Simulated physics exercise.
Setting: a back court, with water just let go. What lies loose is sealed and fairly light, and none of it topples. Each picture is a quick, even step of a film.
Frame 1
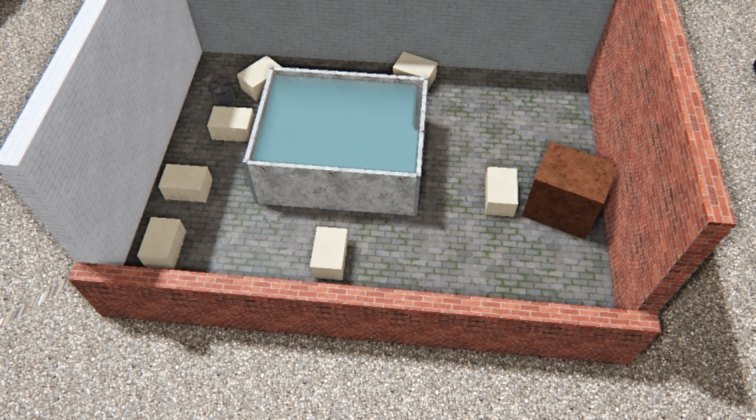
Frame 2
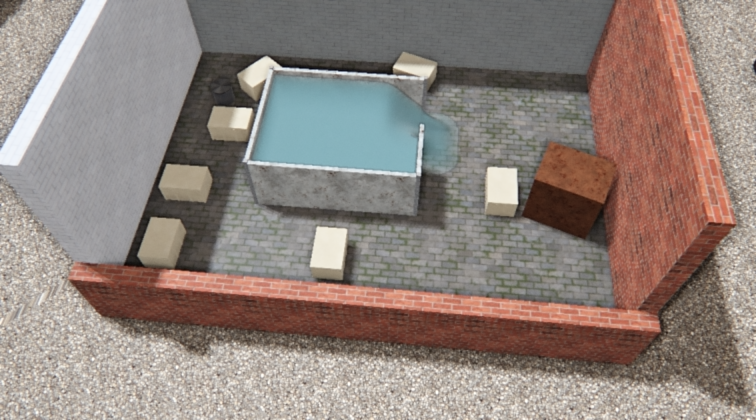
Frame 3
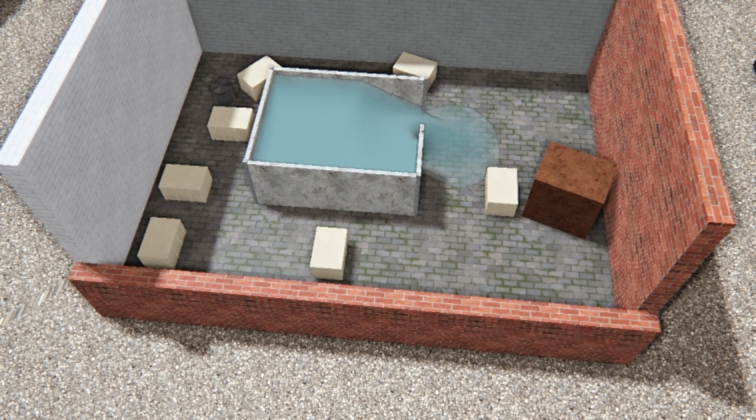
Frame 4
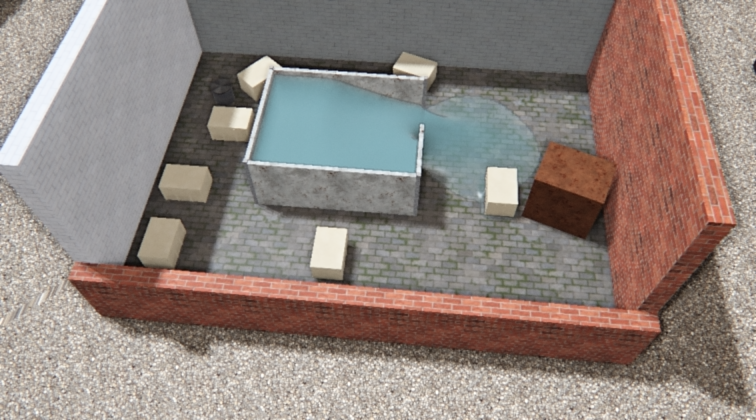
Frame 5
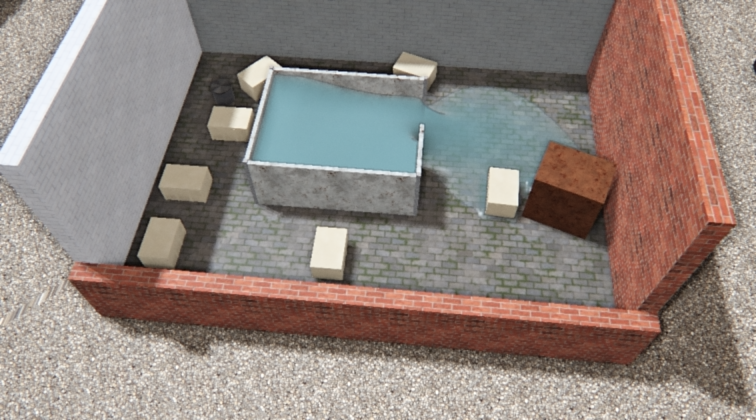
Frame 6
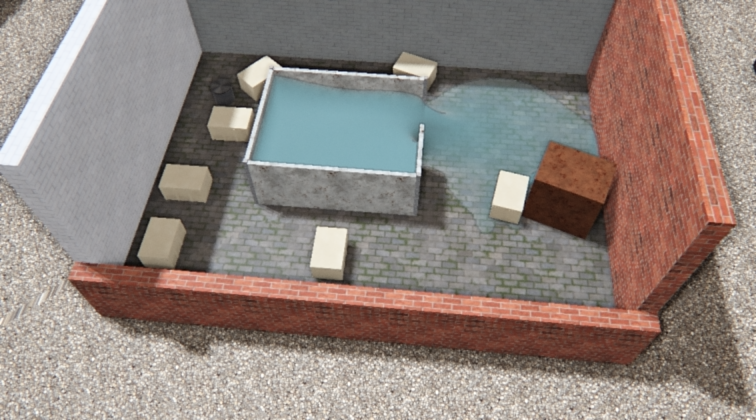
A large grey tank of water in a walled yard opened at its right side, and water poured out and spread across the paving, nudging a pale block slightly toward the big brown one.
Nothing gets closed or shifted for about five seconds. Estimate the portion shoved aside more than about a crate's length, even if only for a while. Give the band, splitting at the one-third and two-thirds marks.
The share lands in the middle band, from one to two thirds.
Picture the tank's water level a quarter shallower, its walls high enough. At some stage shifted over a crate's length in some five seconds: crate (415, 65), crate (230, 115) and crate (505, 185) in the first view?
Went the distance, fell short, went the distance.
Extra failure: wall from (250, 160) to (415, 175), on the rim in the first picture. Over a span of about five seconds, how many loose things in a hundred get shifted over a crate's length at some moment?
Roughly 100 %.
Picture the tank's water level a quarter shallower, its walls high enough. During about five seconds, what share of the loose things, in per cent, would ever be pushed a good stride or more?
20 % or so.
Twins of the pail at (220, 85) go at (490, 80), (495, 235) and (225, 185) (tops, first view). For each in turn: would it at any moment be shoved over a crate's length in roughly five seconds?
Here's how it goes: Sent far off, sent far off, and lastly never gets far.
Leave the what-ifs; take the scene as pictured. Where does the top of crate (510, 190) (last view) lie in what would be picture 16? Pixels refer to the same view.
Estimated position: Around (459, 235).
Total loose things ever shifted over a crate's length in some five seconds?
The count is 3.
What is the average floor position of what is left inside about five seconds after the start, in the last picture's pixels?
On the floor of the last picture, roughly (244, 165).
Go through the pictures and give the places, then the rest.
In the first frame, a crate at (503, 185) rests on the ground; a crate at (329, 247), on the bottom; 0 of 8 have shifted.
In the second frame, a crate at (503, 185), on the bottom; a crate at (329, 247), on the bottom; 0 of 8 have shifted.
In the third frame, a crate at (503, 185), on the bottom; a crate at (329, 247) rests on the ground; 0 of 8 have shifted.
In the fourth frame, a crate at (503, 185), on the bottom; a crate at (329, 247), on the bottom; 0 of 8 have shifted.
In the fifth frame, a crate at (504, 186), on the bottom; a crate at (329, 247) rests on the ground; 0 of 8 have shifted.
In the sixth frame, a crate at (511, 190), on the bottom, close to its start; a crate at (329, 247), on the bottom; 1 of 8 have shifted.
A moment on, 0 of 8 are well off their spots; 0 afloat.
Next, 1 of 8 are well off their spots; 0 afloat.
Later, 2 of 8 are well off their spots; 1 afloat.
In the end, 3 of 8 are well off their spots, and 3 have been at some point; 3 afloat.
